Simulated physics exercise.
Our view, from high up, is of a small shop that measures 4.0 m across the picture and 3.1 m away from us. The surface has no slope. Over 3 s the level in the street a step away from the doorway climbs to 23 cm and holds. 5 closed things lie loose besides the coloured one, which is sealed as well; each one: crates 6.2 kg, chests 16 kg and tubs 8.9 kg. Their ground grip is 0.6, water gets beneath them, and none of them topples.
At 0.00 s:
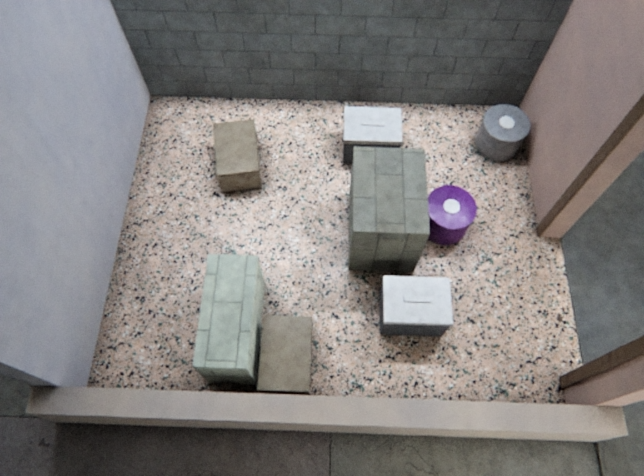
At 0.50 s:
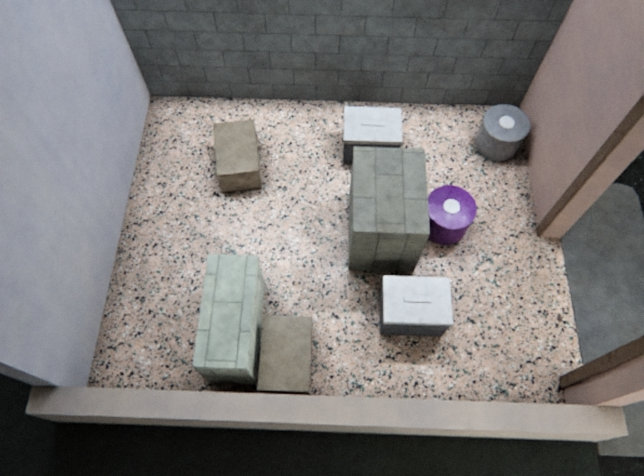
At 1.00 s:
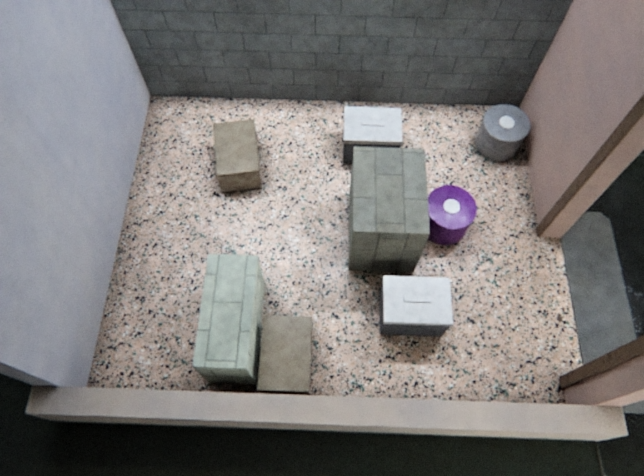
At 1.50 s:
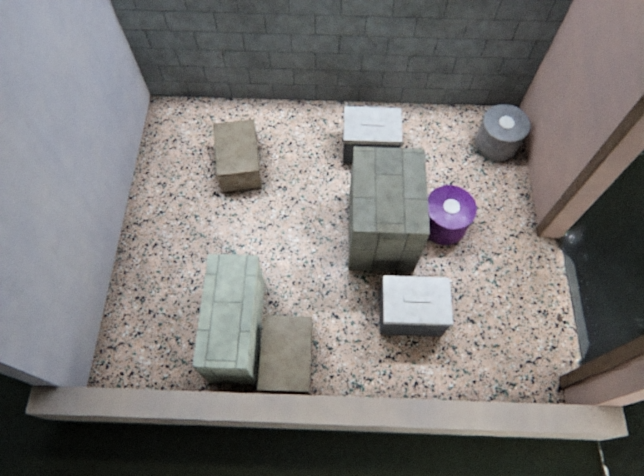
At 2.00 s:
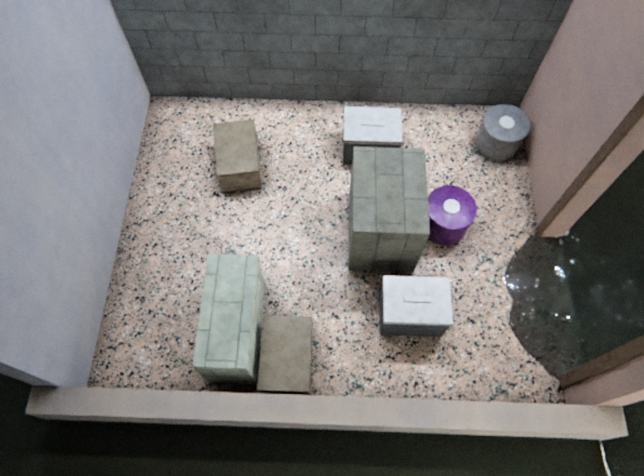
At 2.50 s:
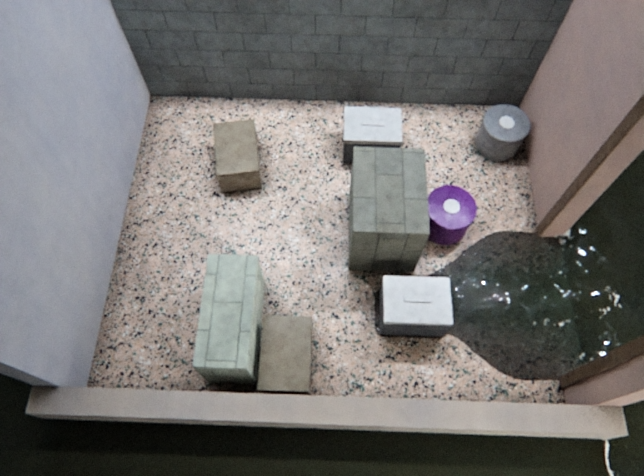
Dark water crept along the outside of a small walled room, then poured in through the opening on the right and spread around a pale box, while the purple tub and other blocks stayed put.
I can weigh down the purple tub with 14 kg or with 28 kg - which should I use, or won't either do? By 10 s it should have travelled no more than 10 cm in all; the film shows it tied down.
Go with neither; both fall short.
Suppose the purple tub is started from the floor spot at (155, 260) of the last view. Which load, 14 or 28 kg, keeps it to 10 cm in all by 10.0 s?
Note: Heavier only OK.
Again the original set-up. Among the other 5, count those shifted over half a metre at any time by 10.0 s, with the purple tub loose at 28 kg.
All told, that gives 5.
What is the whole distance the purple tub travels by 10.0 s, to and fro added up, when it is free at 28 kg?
I'd put it near 50 cm in all.
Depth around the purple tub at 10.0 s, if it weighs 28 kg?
Close to 13 cm deep.
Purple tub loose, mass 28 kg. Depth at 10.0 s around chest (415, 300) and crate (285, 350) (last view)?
Depths: Near 13 cm, then near 19 cm.
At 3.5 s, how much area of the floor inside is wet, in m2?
Close to 3.0 m2, I'd say.
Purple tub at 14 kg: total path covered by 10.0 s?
It covers about 150 cm altogether.
After 3.5 s the purple tub would be 10 cm from its start with 14 kg and 0 cm from its start with 28 kg; 10 cm of water round it then.
After 4.5 s the purple tub would be 85 cm from its start with 14 kg and 36 cm from its start with 28 kg; 9 cm of water round it then.
After 7.0 s the purple tub would be 117 cm from its start with 14 kg and 43 cm from its start with 28 kg; 9 cm of water round it then.
After 10.0 s the purple tub would be 123 cm from its start with 14 kg and 45 cm from its start with 28 kg; 13 cm of water round it then.
